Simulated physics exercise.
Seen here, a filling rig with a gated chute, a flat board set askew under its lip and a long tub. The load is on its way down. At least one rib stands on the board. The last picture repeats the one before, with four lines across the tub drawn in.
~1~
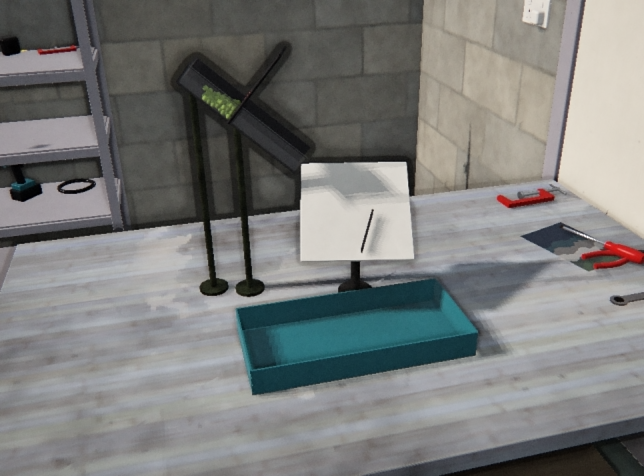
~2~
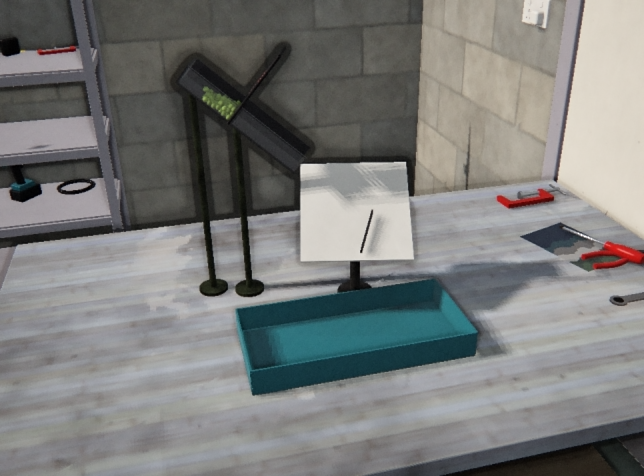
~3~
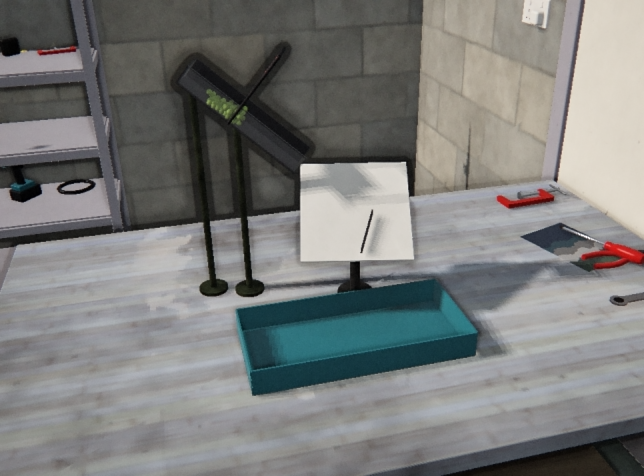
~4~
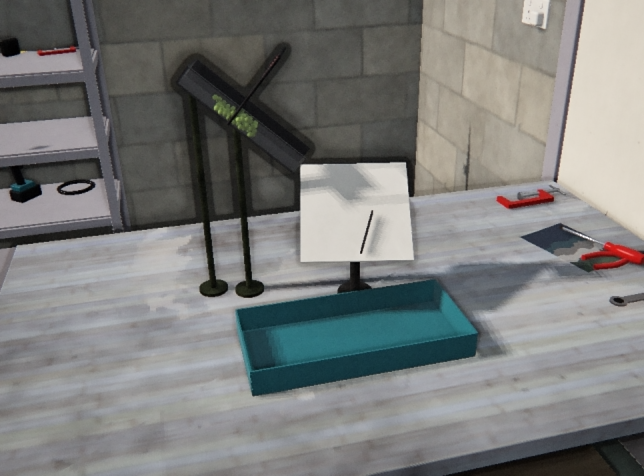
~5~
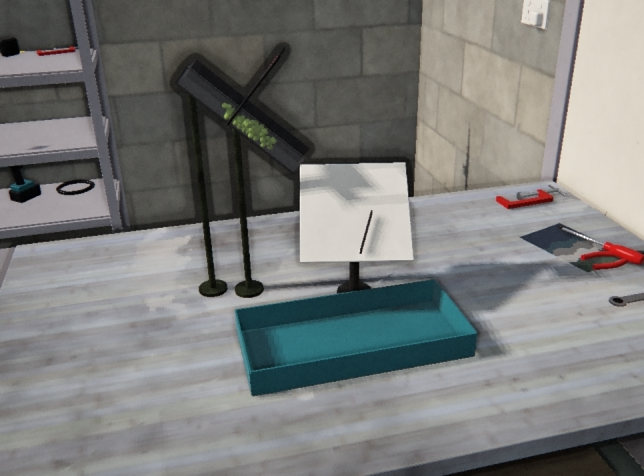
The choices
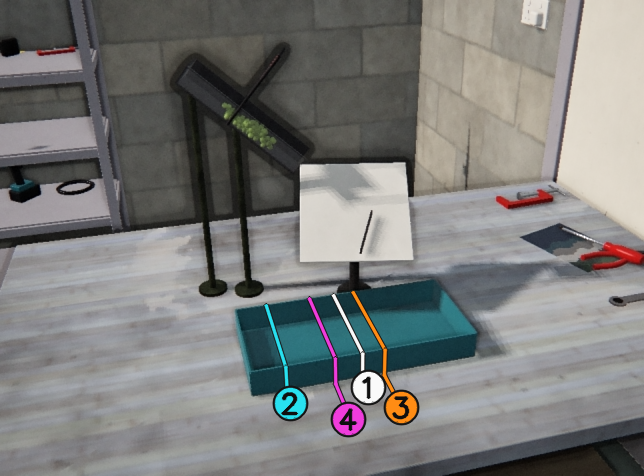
Small green pieces sliding down a dark, sloping chute above a tilted white board and an empty teal tub on a workbench.
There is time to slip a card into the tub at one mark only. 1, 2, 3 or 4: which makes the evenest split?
1.
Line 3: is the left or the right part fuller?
The left side.
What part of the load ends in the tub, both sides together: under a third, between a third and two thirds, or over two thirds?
Over two thirds.
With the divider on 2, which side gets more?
The right side.
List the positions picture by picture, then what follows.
Load behind the gate (225, 102), dried peas; lip of the chute (297, 167), sloping fairly steeply, in the first frame.
Middle of the board (355, 210), tilted fairly steeply; middle of its low edge (357, 260); of its high edge (353, 163), in the second frame.
Front corners of the tub (251, 371) and (477, 332), empty; front of the load (243, 118), in the third frame.
Middle of the load (236, 119); its front (255, 131), roughly a third of the way to the lip; rib from (372, 210) to (362, 249), in the fourth frame.
Middle of the load (247, 127); its front (274, 141), roughly two thirds of the way to the lip, in the fifth frame.
On the marked copy, line 1 crosses the front rim at (362, 353); line 2 crosses the front rim at (285, 366); line 3 crosses the front rim at (384, 349); line 4 crosses the front rim at (335, 357).
Choosing 1, of what is caught, roughly half on the left of the divider, roughly half on the right.
Choosing 2, of what is caught, not one piece on the left of the divider, every piece on the right.
Choosing 3, of what is caught, almost all on the left of the divider, just a few on the right.
Choosing 4, of what is caught, about a tenth on the left of the divider, almost all on the right.
